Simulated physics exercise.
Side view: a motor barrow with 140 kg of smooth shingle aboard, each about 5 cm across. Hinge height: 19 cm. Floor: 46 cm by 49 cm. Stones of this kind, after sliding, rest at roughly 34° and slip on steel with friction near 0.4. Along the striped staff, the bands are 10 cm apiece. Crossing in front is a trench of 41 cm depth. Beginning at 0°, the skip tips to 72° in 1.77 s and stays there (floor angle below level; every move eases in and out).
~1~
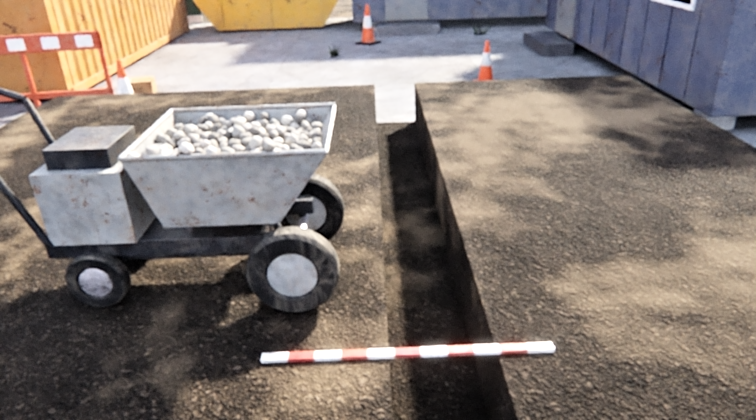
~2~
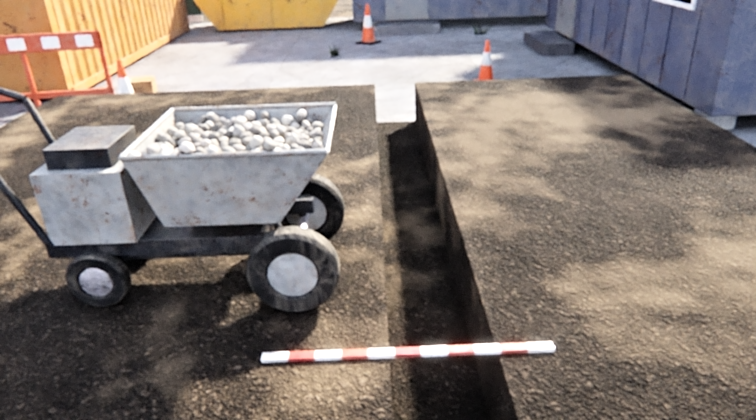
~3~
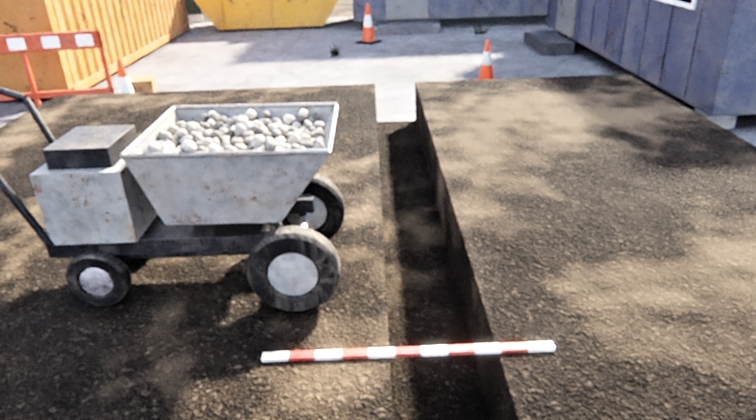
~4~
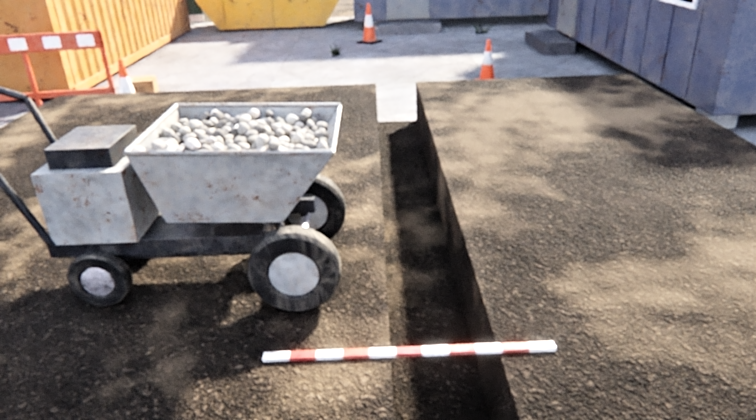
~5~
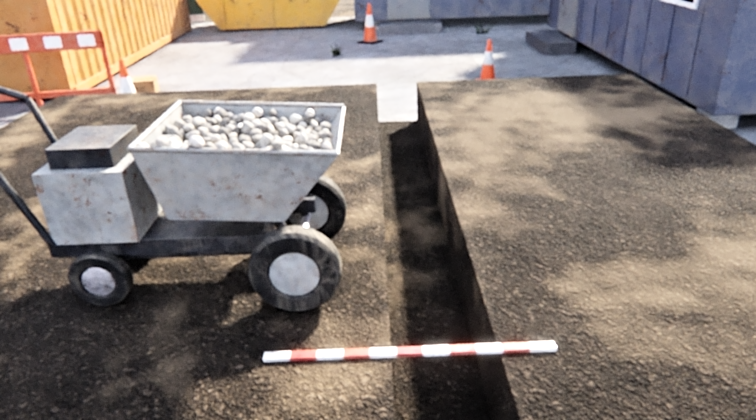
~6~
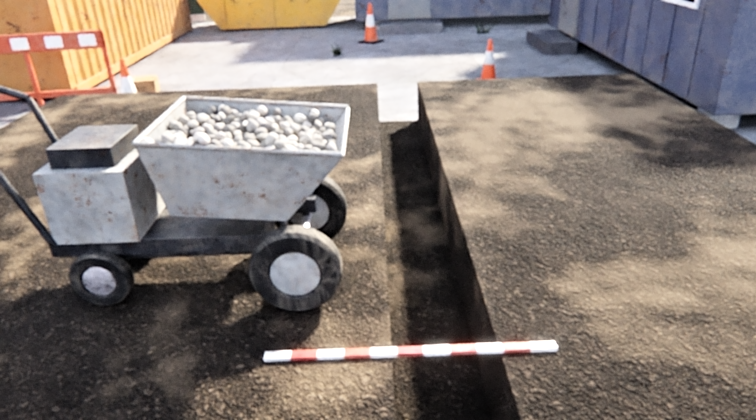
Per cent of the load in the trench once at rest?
About 74 %.
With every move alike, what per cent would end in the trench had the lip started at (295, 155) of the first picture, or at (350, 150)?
Result: Close to 95 then close to 50 per cent.
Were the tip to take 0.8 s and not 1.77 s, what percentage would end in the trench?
Probably about 60 in a hundred.
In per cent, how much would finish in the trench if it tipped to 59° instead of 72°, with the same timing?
I'd expect around 60 in a hundred.
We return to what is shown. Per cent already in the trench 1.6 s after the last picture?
I'd put it near 35 per cent.
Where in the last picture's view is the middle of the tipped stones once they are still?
Around (451, 320).
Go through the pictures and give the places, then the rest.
In the first picture, the skip is at 0°, its lip at (327, 152); the top of the load is at (240, 126).
In the second picture, the skip is at 0°, its lip at (327, 152); the top of the load is at (240, 126).
In the third picture, lip at (329, 152), floor tilted 1°, highest stones at (242, 125).
In the fourth picture, lip at (333, 152), floor tilted 2°, highest stones at (234, 123).
In the fifth picture, lip at (338, 154), floor tilted 4°, highest stones at (219, 123).
In the sixth picture, the skip is at 6°, its lip at (343, 155); the top of the load is at (212, 118).
Then, 1.0 s after the last picture the floor is at 61°, 97 % in the skip, 3 % in the trench; the foremost stones are at (444, 220).
Then, 1.6 s after the last picture the floor is at 72°, 44 % in the skip, 37 % in the trench, 19 % past the trench; the foremost stones are at (574, 260).
Then, 1.9 s after the last picture the floor is at 72°, 19 % in the skip, 55 % in the trench, 26 % past the trench; the foremost stones are at (640, 260).
Then, 3.9 s after the last picture the floor is at 72°, 0 % in the skip, 74 % in the trench, 26 % past the trench; the foremost stones are at (664, 259).
